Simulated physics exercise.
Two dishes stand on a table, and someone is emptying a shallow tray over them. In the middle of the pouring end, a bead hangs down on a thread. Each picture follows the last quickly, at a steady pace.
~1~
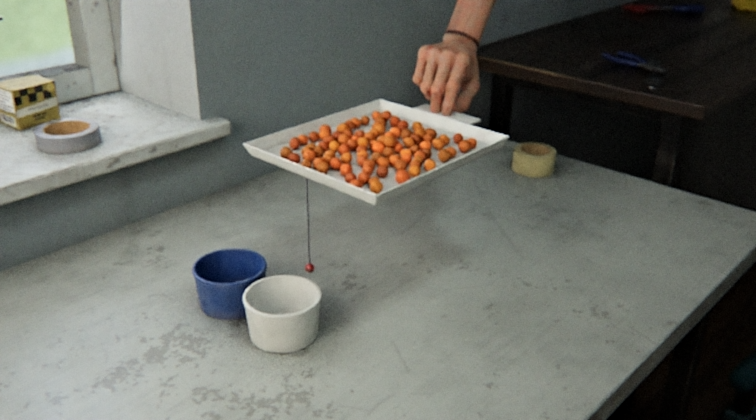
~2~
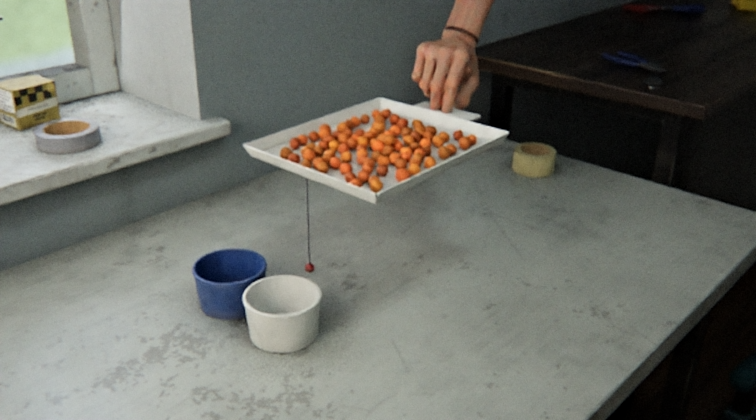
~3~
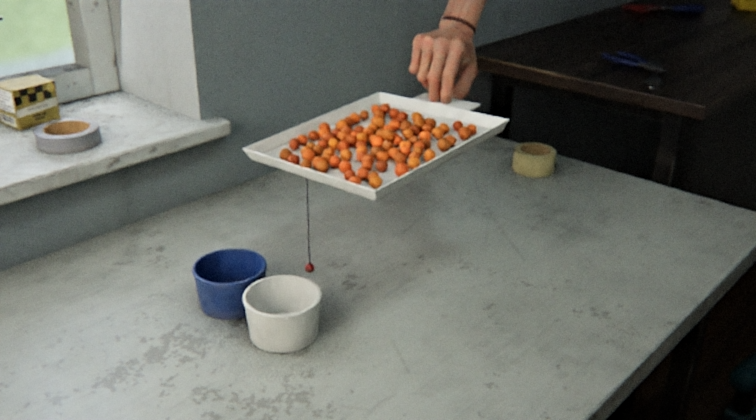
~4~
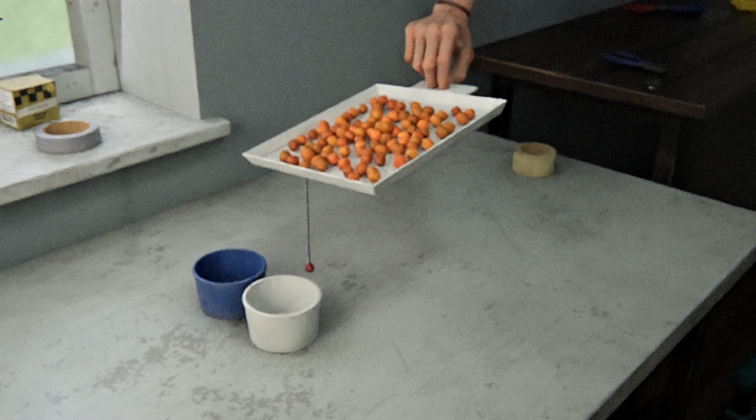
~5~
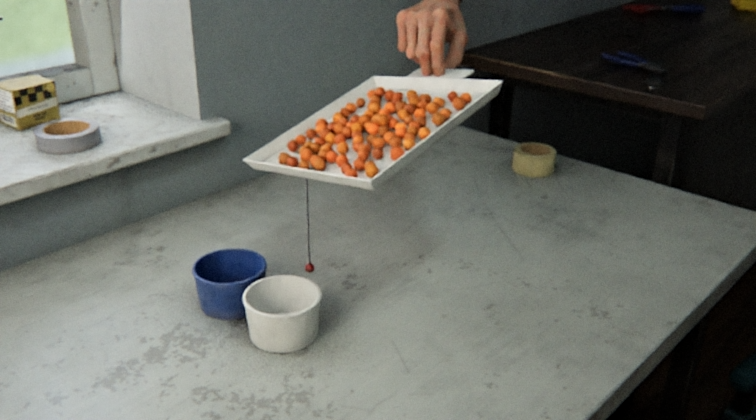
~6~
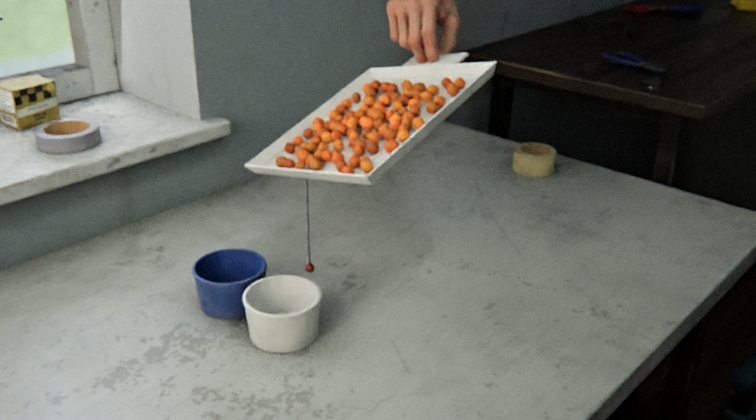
A white tray of small orange-brown nuts tilting gradually as a hand raises its handle, above blue and white bowls.
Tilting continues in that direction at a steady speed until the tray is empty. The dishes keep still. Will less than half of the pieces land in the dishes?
Most likely the dishes will collect not even half of it.
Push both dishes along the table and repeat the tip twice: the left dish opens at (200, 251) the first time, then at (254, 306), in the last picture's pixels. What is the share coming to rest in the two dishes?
I'd expect some 30 percent, and then some 0 percent.
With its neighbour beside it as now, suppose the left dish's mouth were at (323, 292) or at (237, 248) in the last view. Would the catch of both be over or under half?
A minority, then a majority.
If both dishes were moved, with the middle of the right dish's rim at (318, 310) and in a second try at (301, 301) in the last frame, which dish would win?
The one at left, then the one at left.
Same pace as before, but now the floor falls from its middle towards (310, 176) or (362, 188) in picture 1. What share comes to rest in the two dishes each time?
Close to 60 percent first and close to 10 percent second.
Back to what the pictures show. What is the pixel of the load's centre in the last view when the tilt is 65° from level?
Near (286, 155).
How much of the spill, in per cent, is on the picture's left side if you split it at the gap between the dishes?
That would be roughly 40 per cent.
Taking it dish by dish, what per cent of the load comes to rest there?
Left dish: Around 30 in a hundred; right dish: Around 0 in a hundred.
Shortly afterwards, tray tipped steeply; the bulk on the tray; a little in the air.
Next, tray tipped past a quarter turn; only a few on the tray; only a few in the right dish; near a quarter in the left dish; near half outside both; near a quarter in the air.
Some moments later, tray tipped past a quarter turn; a little in the right dish; near a quarter in the left dish; near two thirds outside both.
In the end, tray tipped past a quarter turn; a little in the right dish; near a quarter in the left dish; near two thirds outside both.
